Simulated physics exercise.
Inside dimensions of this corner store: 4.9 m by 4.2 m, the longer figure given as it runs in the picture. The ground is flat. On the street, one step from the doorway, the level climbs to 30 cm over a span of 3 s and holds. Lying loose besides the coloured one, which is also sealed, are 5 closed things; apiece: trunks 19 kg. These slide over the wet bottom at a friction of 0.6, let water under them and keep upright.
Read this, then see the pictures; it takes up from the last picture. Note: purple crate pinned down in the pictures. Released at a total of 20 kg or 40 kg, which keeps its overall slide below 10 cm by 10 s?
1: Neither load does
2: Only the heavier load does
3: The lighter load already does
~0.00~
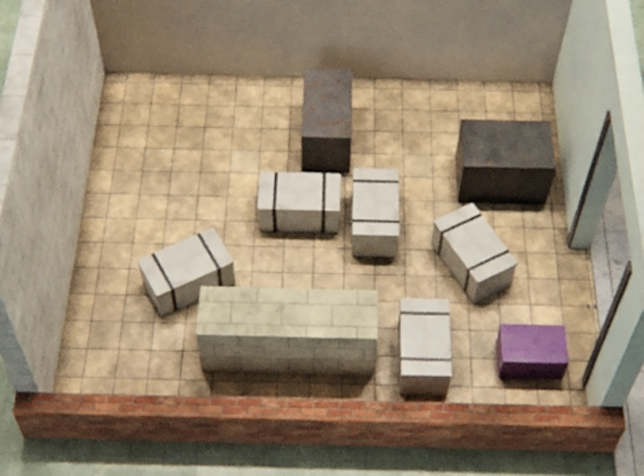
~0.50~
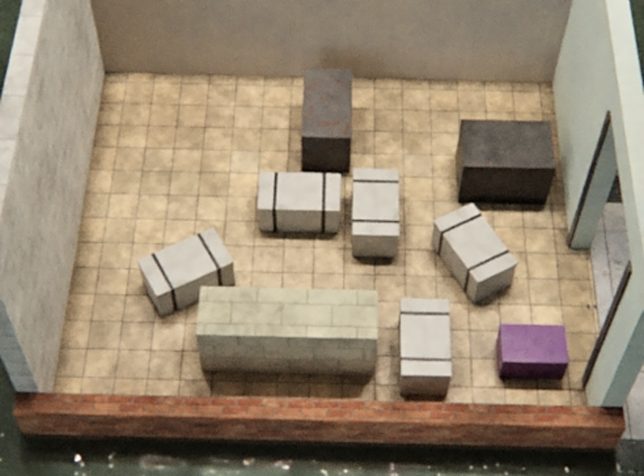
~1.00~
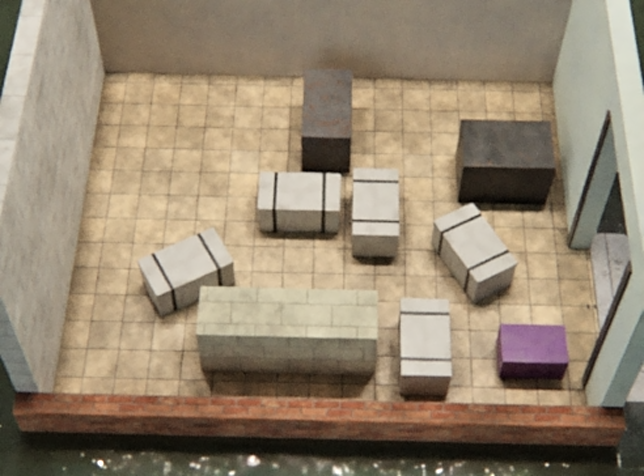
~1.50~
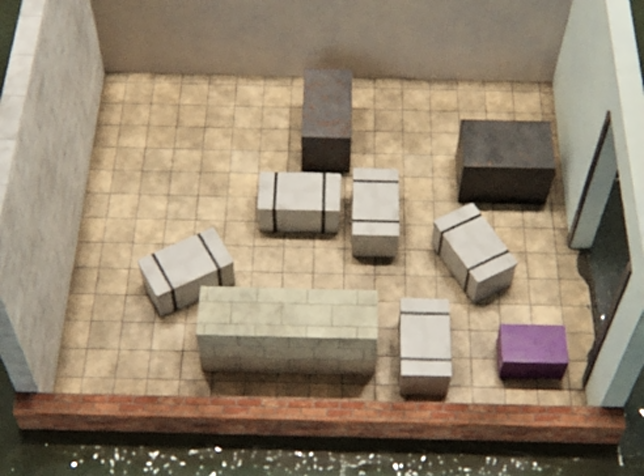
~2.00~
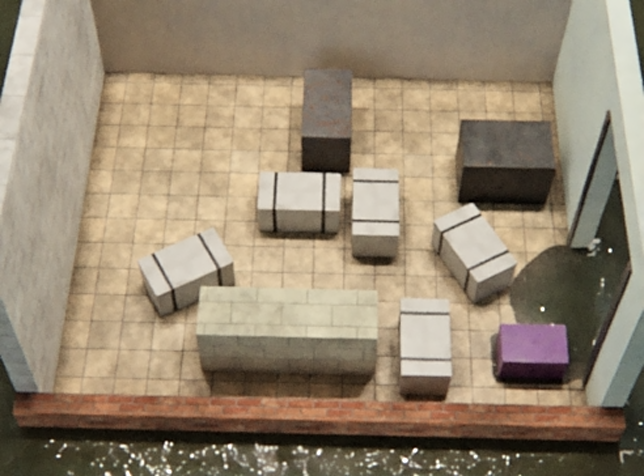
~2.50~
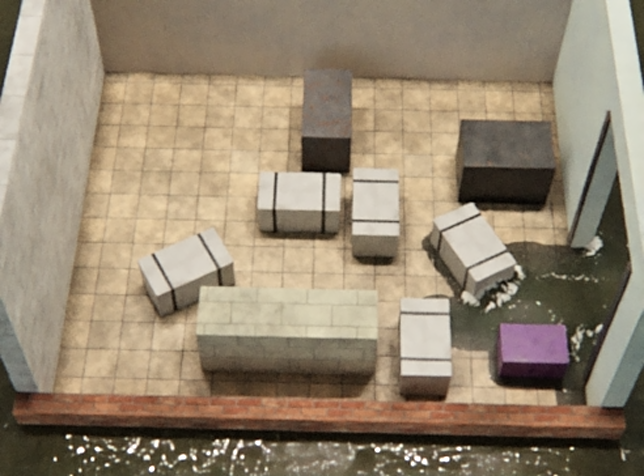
Neither load does.
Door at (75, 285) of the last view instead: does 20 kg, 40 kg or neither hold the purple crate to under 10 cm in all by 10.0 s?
So neither mass does it.
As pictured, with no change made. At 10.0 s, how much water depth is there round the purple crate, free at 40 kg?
About 13 cm.
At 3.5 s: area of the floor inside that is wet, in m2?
At that time the wet patch spans about 5.5 m2.
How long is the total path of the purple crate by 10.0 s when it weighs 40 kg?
I'd say close to 80 cm in total.
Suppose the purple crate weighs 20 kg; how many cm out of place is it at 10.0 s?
I'd put it at about 30 cm.
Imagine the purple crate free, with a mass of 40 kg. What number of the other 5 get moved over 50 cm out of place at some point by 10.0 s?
Count: 4.
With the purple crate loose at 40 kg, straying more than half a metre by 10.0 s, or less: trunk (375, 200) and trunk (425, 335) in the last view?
First above the mark, then below the mark.
After 3.5 s the purple crate would be 45 cm from its start with 20 kg and 7 cm from its start with 40 kg; 10 cm of water round it then.
After 4.5 s the purple crate would be 90 cm from its start with 20 kg and 53 cm from its start with 40 kg; 11 cm of water round it then.
After 7.0 s the purple crate would be 71 cm from its start with 20 kg and 69 cm from its start with 40 kg; 13 cm of water round it then.
After 10.0 s the purple crate would be 32 cm from its start with 20 kg and 69 cm from its start with 40 kg; 13 cm of water round it then.
